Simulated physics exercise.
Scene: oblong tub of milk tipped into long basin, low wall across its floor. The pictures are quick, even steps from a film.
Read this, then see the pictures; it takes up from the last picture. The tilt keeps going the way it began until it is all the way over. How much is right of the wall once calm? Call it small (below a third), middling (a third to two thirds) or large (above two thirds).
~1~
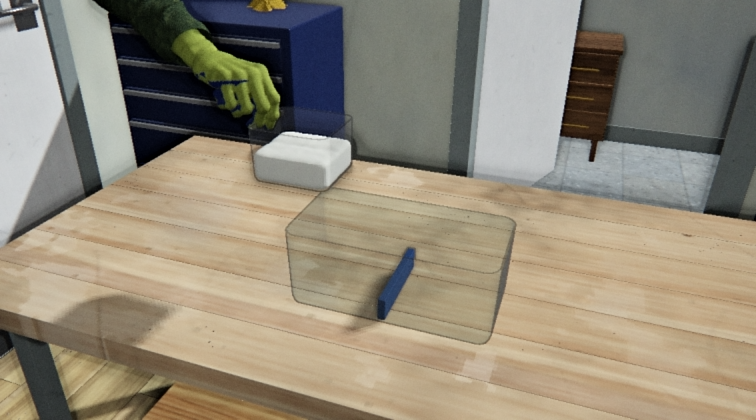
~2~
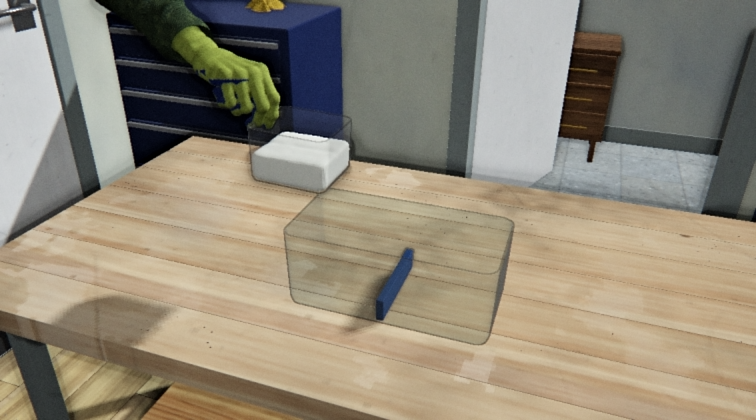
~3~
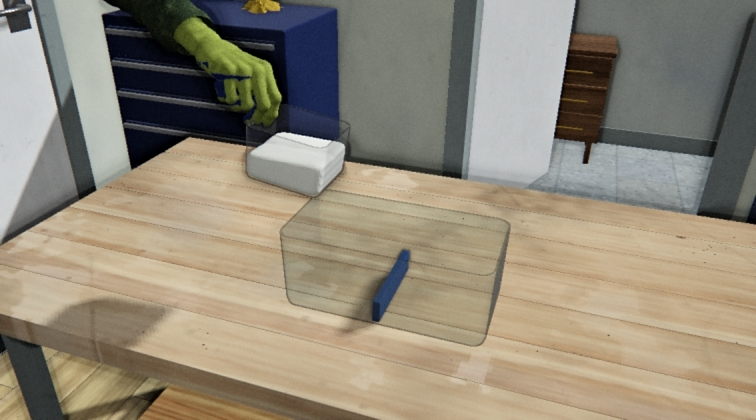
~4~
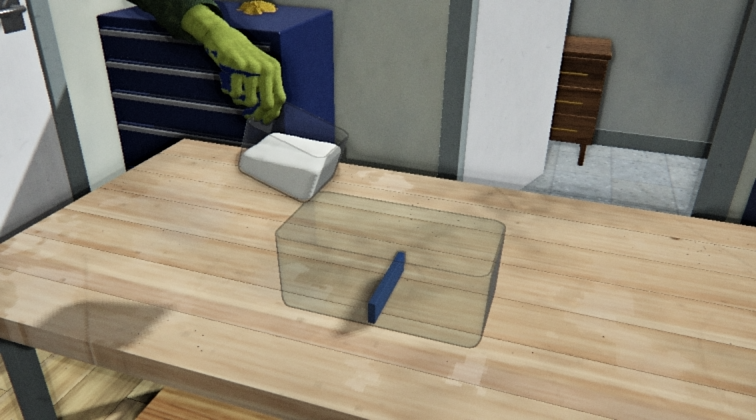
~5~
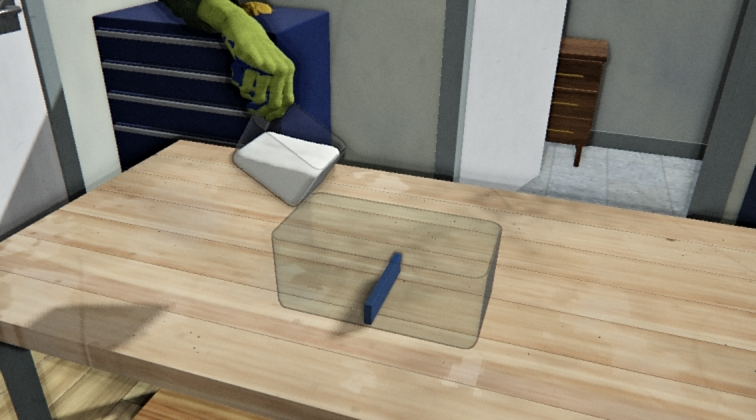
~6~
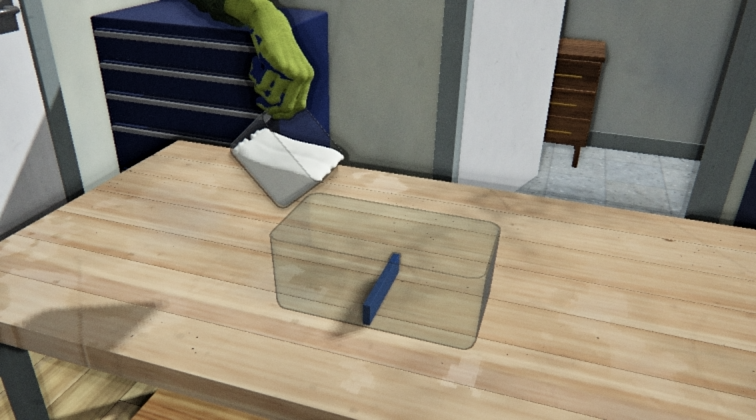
Small.
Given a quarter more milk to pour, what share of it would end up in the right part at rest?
Roughly 15 in a hundred.
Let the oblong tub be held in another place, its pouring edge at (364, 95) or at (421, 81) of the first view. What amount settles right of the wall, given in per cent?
It comes out at around 45 percent and then around 85 percent.
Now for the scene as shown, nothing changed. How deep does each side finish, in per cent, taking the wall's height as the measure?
Close to 60 for the left and 10 for the right.
A moment on, the oblong tub is tipped right over and 26 per cent is still to pour, 50 is left of the wall and 0 right of it.
Next, the oblong tub is tipped right over and 6 per cent is still to pour, 80 is left of the wall and 4 right of it.
Then the oblong tub is tipped right over and 0 per cent is still to pour, 88 is left of the wall and 10 right of it.
Later the oblong tub is tipped right over and 0 per cent is still to pour, 88 is left of the wall and 11 right of it.
Finally, 87 per cent lies left of the wall, 11 right of it and 2 outside.
